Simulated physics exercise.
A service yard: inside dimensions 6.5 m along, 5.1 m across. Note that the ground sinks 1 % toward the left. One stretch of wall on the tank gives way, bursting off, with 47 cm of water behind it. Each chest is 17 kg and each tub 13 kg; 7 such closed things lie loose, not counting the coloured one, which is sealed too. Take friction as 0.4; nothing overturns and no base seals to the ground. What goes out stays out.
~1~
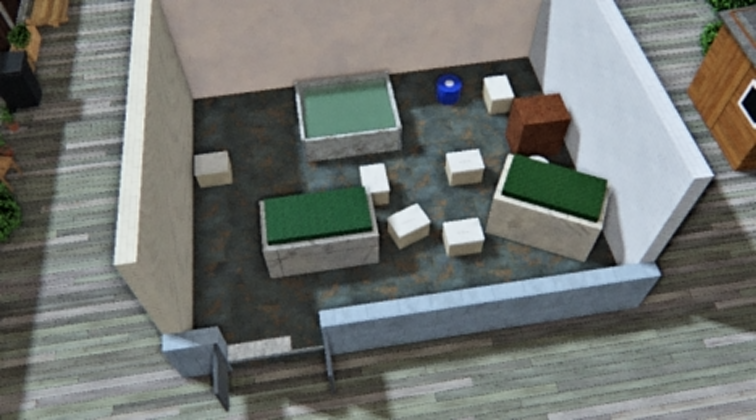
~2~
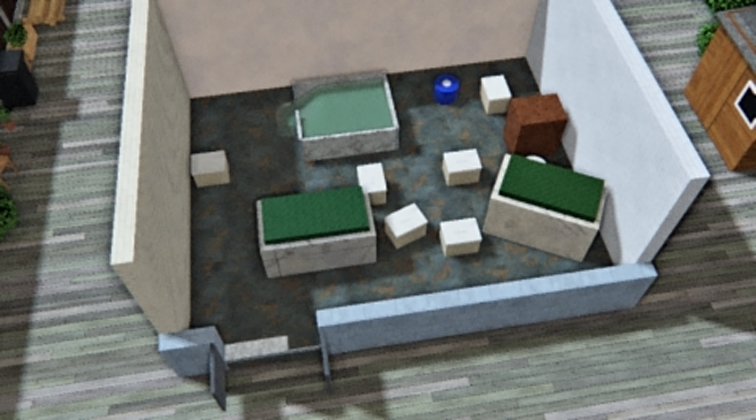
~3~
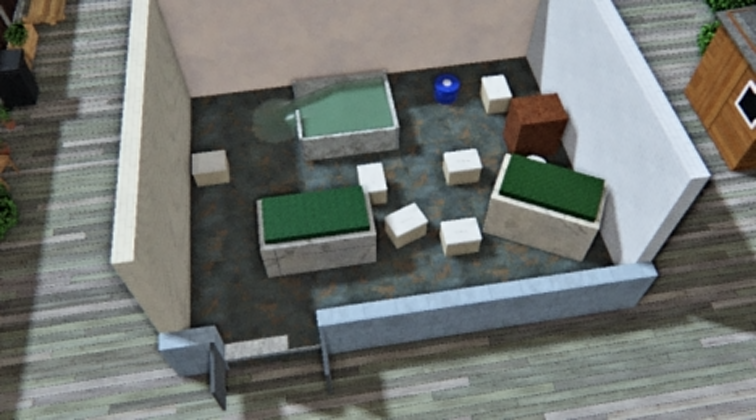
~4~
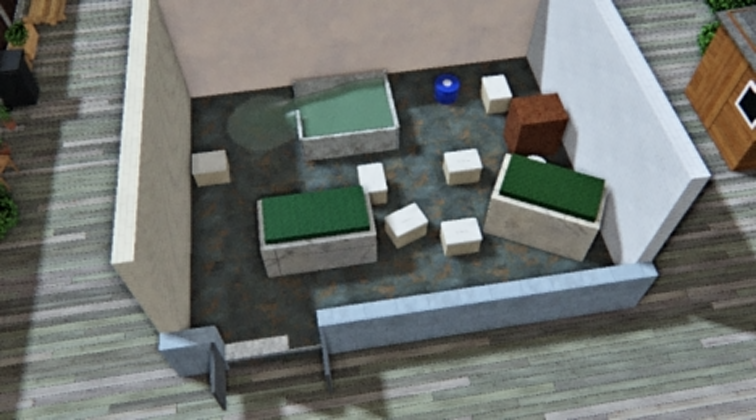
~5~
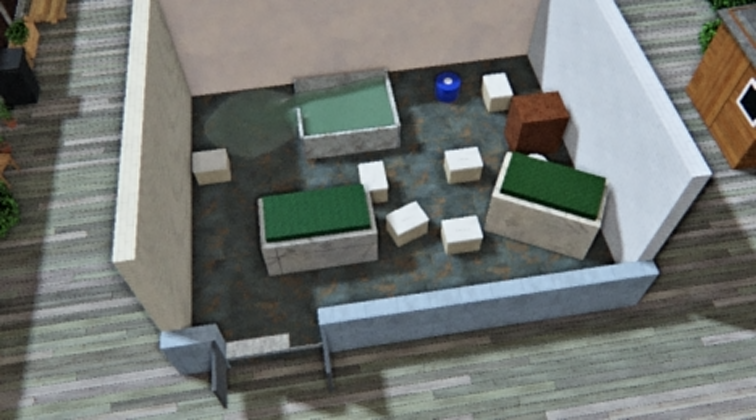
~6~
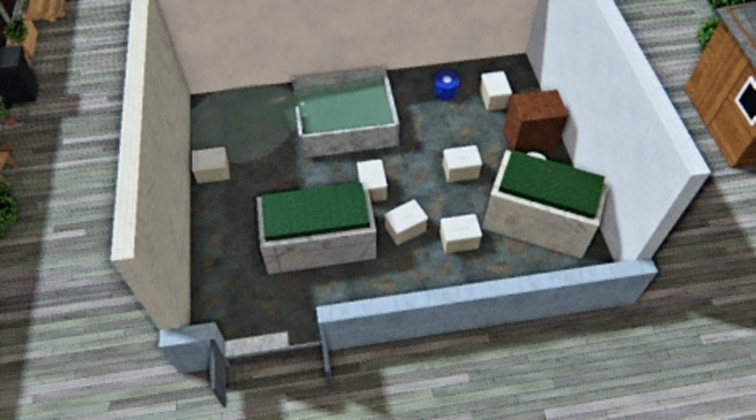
At the start, a walled yard holds an open tank of greenish water, two grass-topped blocks, scattered pale boxes, a brown box and a small blue tub. Water then bursts from the tank's left side and spreads across the floor toward the left wall, while the loose objects stay put.
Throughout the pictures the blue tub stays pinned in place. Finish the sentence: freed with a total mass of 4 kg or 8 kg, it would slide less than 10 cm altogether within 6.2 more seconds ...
It would do so with either mass.
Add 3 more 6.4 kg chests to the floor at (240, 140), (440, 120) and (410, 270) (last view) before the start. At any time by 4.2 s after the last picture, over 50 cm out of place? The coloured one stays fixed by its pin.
In turn: More, short of it, less.
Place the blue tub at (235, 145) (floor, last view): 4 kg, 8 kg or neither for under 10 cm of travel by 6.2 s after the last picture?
Going by the scene, both weights fall short.
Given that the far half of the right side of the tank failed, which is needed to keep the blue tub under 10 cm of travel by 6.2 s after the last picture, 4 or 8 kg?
That way round, neither mass holds.
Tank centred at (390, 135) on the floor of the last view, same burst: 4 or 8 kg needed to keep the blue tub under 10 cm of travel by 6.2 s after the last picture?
Then, in short, the light one works.
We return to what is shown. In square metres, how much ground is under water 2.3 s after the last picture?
Some 9.5 m2 of it.
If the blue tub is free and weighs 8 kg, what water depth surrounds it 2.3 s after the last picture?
Something like 0 centimetres.
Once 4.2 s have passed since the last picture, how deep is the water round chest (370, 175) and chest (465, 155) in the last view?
I'd put it at 3 cm and 0 cm respectively.
Then, 0.6 s after the last picture the blue tub would be 0 cm from its start with 4 kg and 0 cm from its start with 8 kg; 0 cm of water round it then.
Then, 2.3 s after the last picture the blue tub would be 0 cm from its start with 4 kg and 0 cm from its start with 8 kg; 0 cm of water round it then.
Then, 4.2 s after the last picture the blue tub would be 0 cm from its start with 4 kg and 0 cm from its start with 8 kg; 0 cm of water round it then.
Then, 6.2 s after the last picture the blue tub would be 0 cm from its start with 4 kg and 0 cm from its start with 8 kg; 1 cm of water round it then.
